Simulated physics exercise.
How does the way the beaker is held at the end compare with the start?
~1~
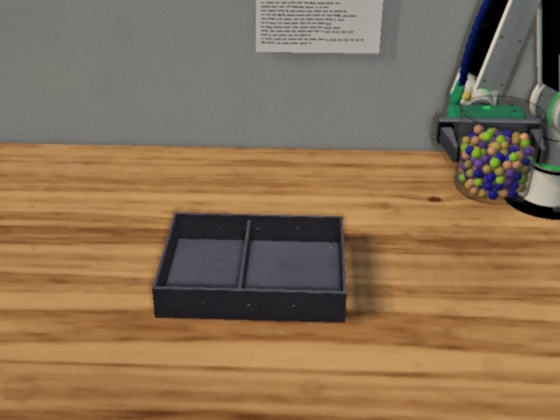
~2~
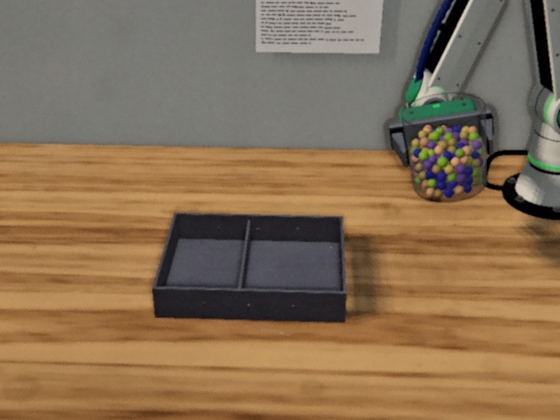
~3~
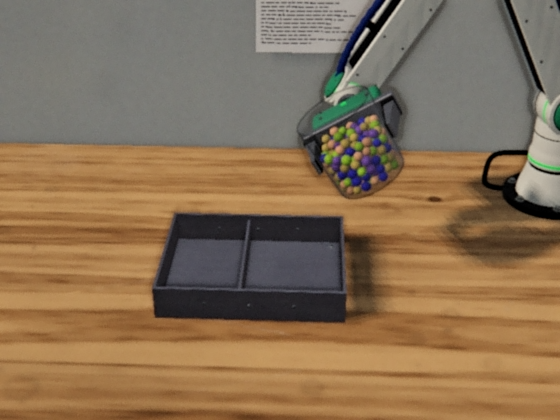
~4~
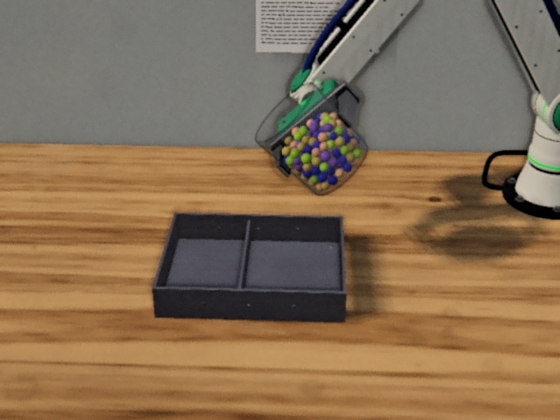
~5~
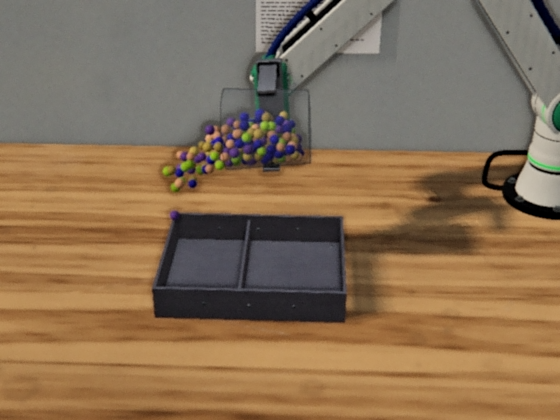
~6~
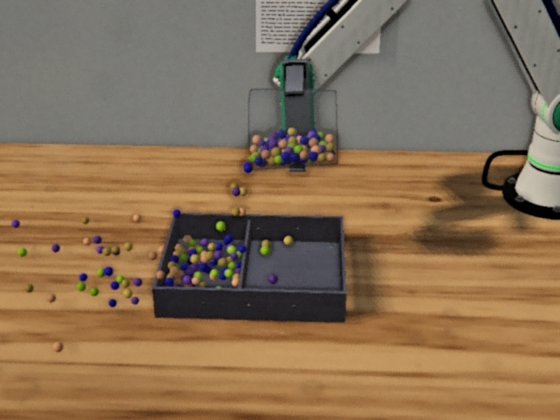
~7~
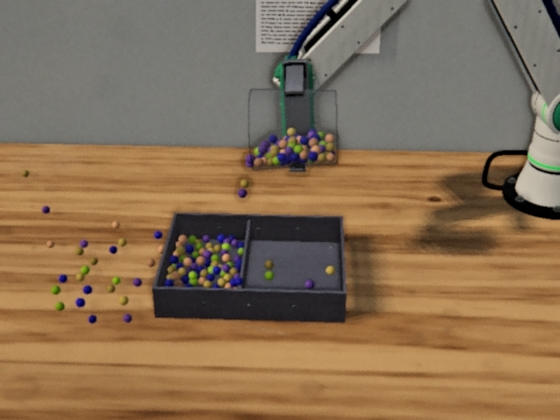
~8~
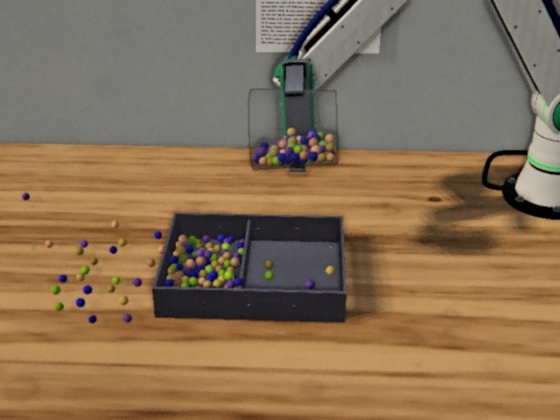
At the start the robot arm holds the beaker upright, but by the end the beaker is tipped over on its side.
